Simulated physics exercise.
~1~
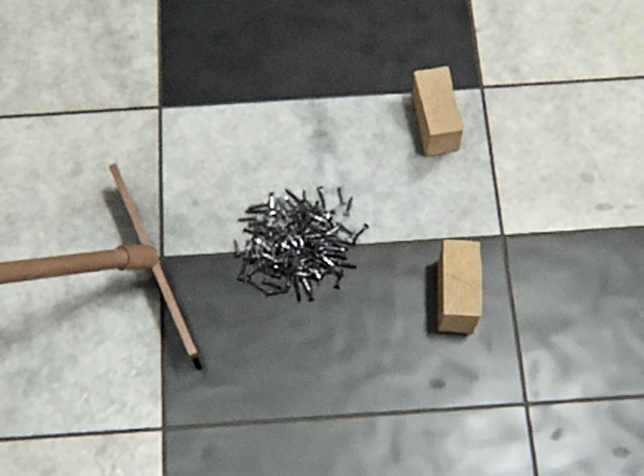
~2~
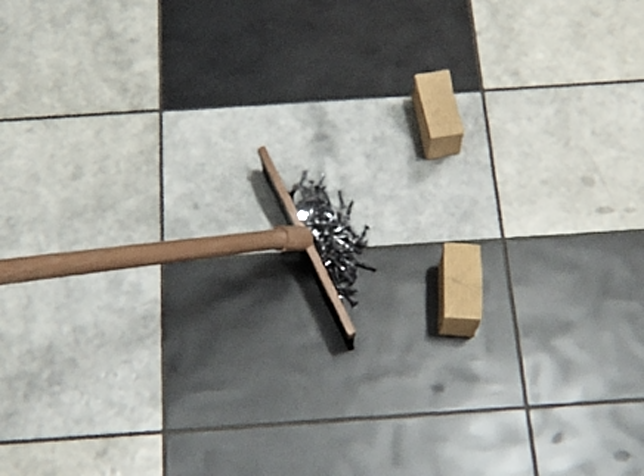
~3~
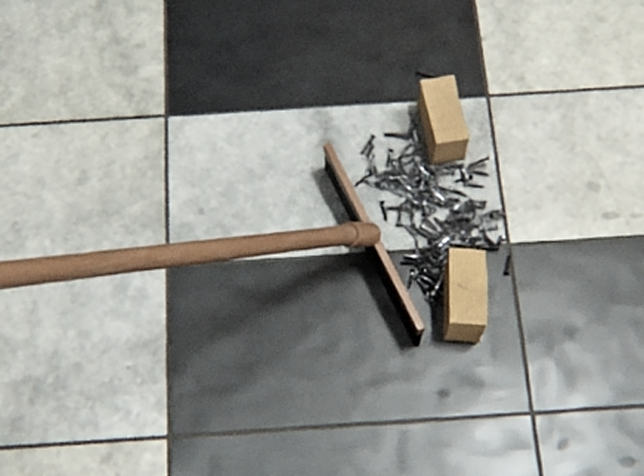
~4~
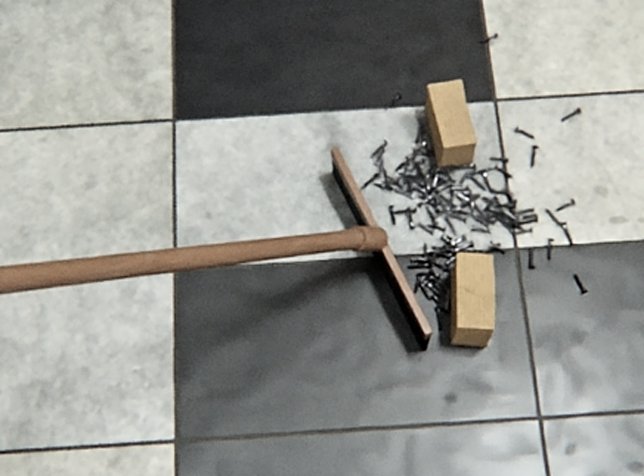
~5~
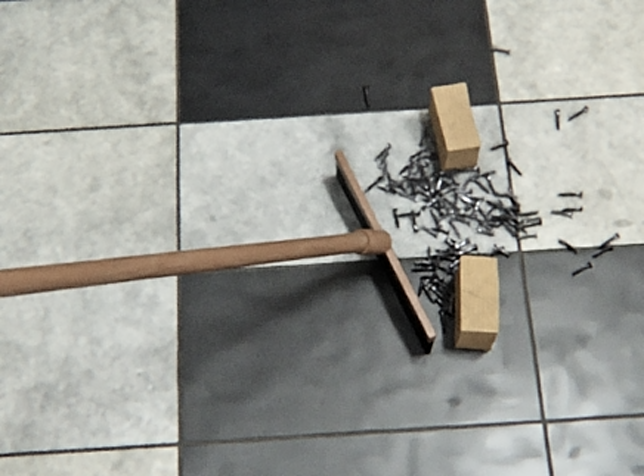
At first, a heap of small dark steel screws lies on a floor of pale and dark tiles, with a long-handled squeegee to its left and two wooden blocks to its right. The squeegee moves right and gathers the heap against its blade. It pushes the screws on until they spread around the blocks and start into the gap between them. The blade then comes to a stop just short of the blocks, while some screws scatter beyond. At the end, many screws lie in or past the gap, but just over half remain held up before the blocks.
